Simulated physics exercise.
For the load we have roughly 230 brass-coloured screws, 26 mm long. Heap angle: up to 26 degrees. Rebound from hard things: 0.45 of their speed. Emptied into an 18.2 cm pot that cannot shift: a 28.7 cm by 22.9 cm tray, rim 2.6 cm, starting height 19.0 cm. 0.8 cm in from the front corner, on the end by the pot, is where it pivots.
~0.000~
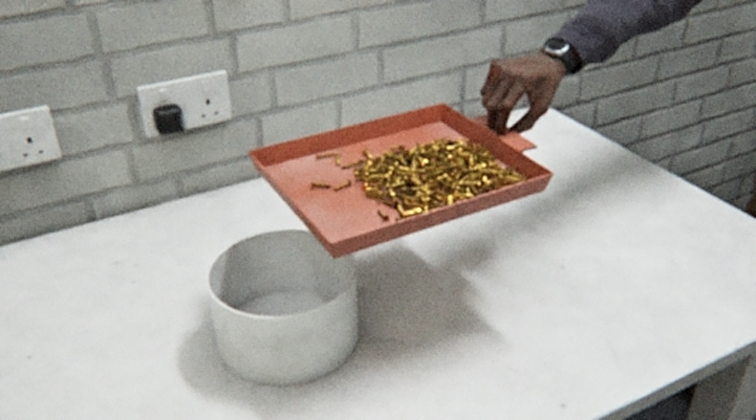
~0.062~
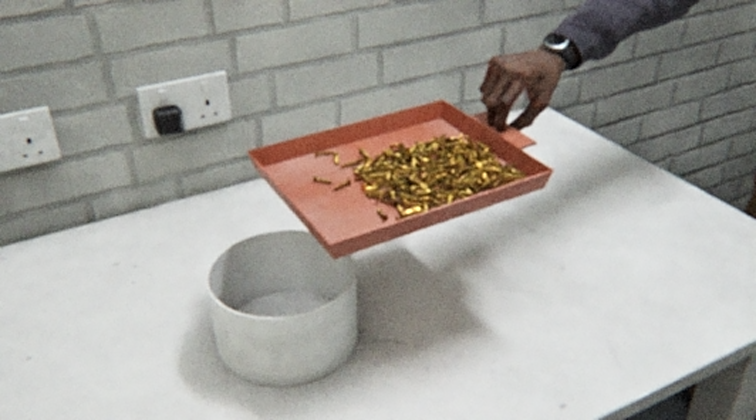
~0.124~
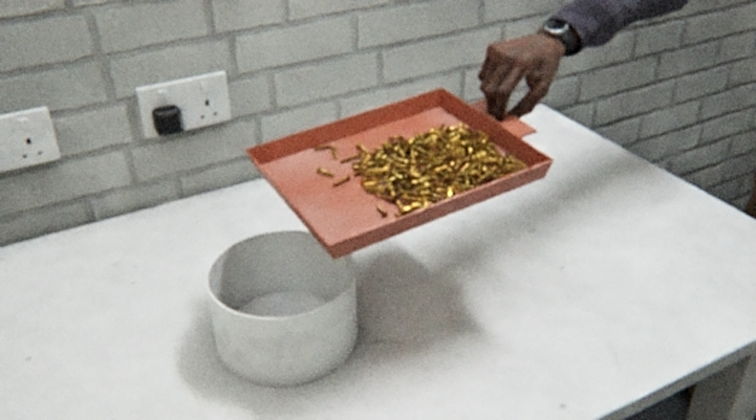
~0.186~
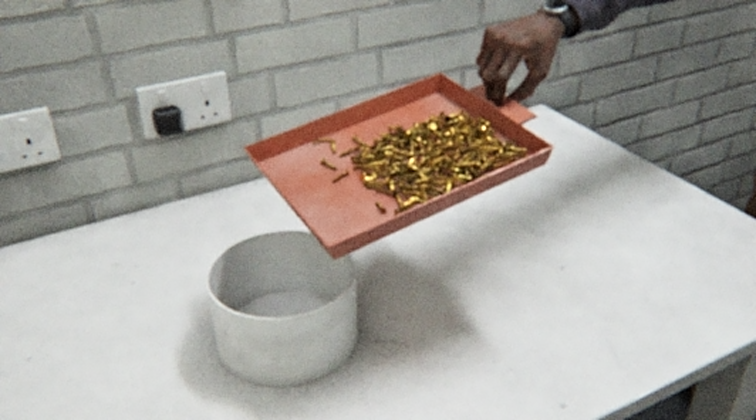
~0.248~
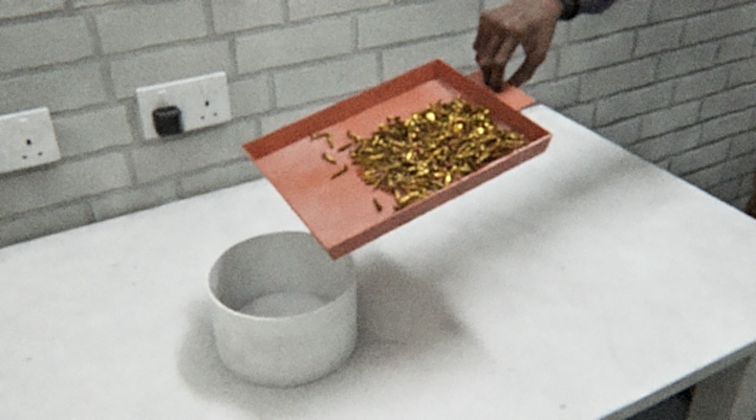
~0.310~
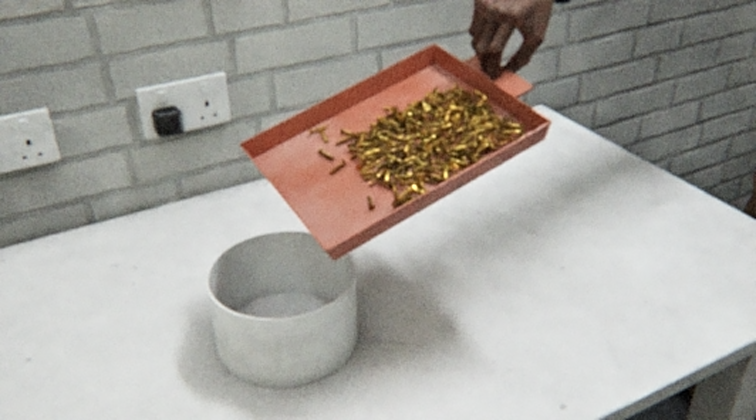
A reddish tray holding a heap of brass-coloured screws tilts steadily, its right side rising while its left end stays low near a round, pale pot. A hand with a dark watch grips the tab at the tray's upper right, lifting and shifting slightly left as the heap keeps its place on the tray. The fixed, slightly raised view shows a white table against a pale brick wall with sockets at left.
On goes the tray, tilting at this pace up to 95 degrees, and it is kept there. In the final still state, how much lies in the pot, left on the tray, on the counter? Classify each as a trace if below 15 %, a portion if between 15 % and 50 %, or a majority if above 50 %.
Pot: A portion. Tray: A trace. Counter: A majority.
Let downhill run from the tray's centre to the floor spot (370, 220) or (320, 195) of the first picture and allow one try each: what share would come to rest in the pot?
The share comes to roughly 0 in a hundred, then roughly 80 in a hundred.
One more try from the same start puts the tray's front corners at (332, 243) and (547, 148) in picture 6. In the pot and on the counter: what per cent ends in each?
In the pot: 0 per cent; on the counter: 100 per cent.
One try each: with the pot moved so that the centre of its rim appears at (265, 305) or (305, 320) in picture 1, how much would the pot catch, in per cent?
Try one: ~ 90 %; try two: ~ 95 %.
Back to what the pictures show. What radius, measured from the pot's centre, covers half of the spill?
Some 16 centimetres.
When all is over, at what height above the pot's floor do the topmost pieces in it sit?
It gets to about 2.0 cm.
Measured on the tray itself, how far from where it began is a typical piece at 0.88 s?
About 16 cm.
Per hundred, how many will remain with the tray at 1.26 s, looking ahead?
Value: About 50%.
After 0.88 s, tilt 53 degrees; the tray holds 95 %, the pot 0 %.
Then, at 1.26 s, tilt 78 degrees; the tray holds 50 %, the pot 15 %.
After 1.73 s, tilt 95 degrees; the tray holds 0 %, the pot 30 %.
By 2.7 s all is still; pot 30 %, tray 0 %, counter 70 %.
